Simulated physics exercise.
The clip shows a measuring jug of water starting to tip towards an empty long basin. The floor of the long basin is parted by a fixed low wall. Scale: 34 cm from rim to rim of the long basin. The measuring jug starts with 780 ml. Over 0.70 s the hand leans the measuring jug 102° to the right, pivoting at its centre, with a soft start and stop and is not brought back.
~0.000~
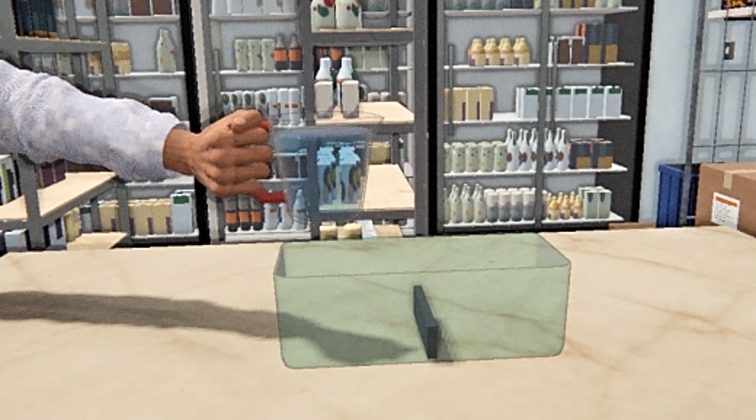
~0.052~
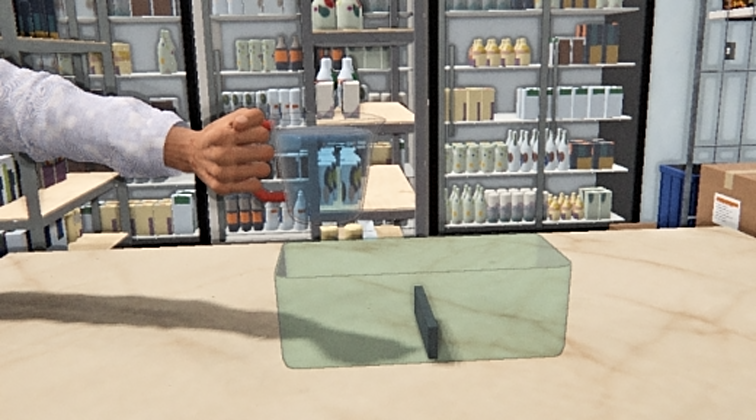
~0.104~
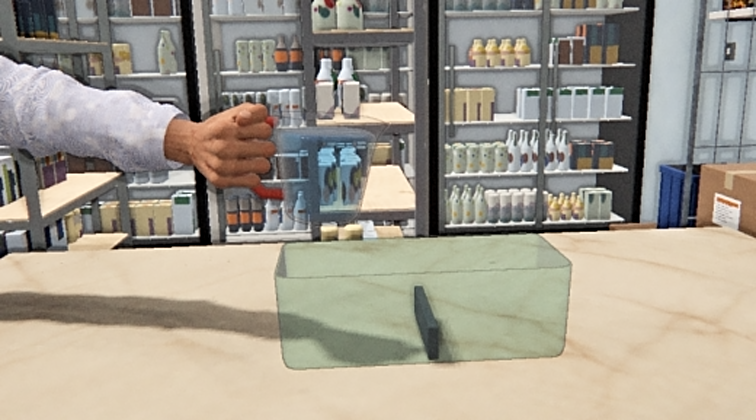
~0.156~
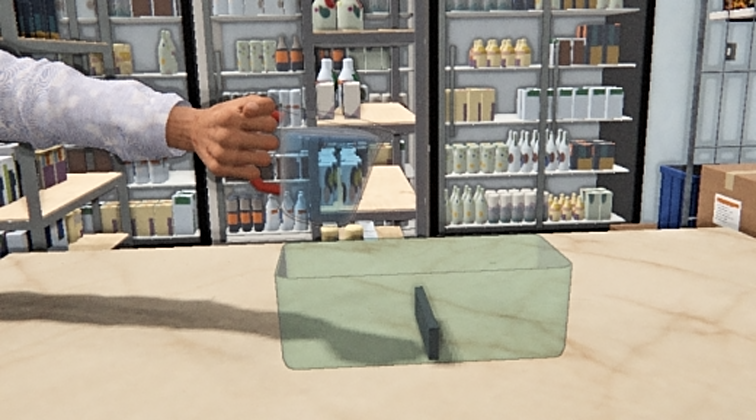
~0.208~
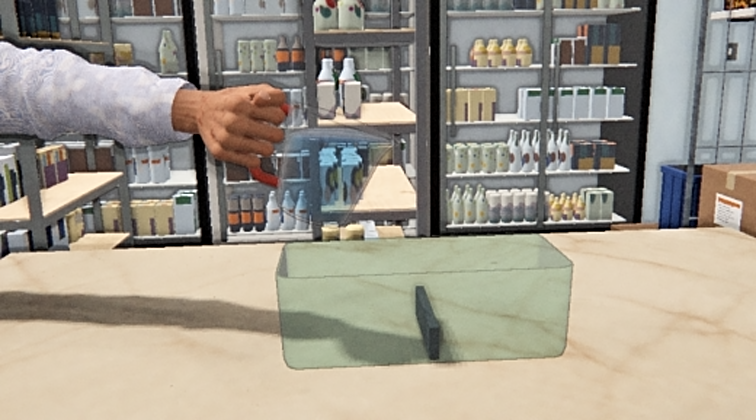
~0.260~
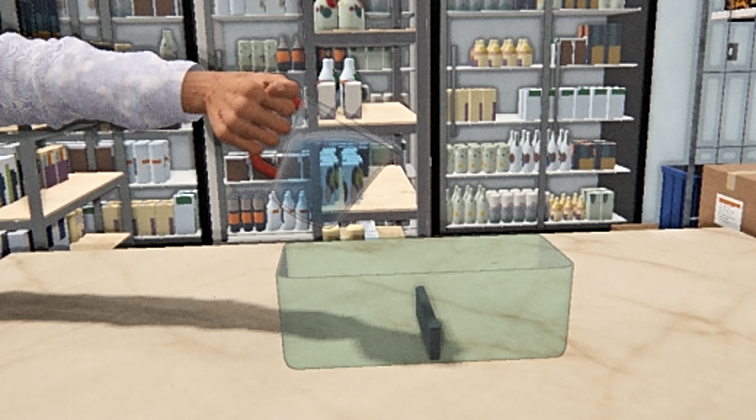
In this clip, a hand holds a clear measuring jug by its red handle above a pale green, see-through basin on a marble-patterned counter, then leans the jug gradually to the right, with stocked shelves behind.
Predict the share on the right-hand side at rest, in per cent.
About 67 per cent.
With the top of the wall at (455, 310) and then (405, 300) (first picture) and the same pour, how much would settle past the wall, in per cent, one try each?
In turn about 20 and 90 per cent.
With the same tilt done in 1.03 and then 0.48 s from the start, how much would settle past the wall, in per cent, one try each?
First 75, then 60 per cent.
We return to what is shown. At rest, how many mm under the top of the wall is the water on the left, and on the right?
Some 32 mm on the left and 18 mm on the right.
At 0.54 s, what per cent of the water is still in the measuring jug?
Some 52 per cent.
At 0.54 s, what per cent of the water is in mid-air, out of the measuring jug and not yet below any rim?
Near 22 in a hundred.
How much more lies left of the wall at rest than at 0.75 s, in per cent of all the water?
Some 10 per cent.
After 0.54 s the tilt is 90° and 51 per cent is still to pour, 1 is left of the wall and 26 right of it.
After 0.75 s the tilt is 102° and 10 per cent is still to pour, 23 is left of the wall and 59 right of it.
After 0.96 s the tilt is 102° and 1 per cent is still to pour, 31 is left of the wall and 67 right of it.
After 1.20 s the tilt is 102° and 0 per cent is still to pour, 32 is left of the wall and 67 right of it.
In the end 32 per cent lies left of the wall, 67 right of it and 1 outside.
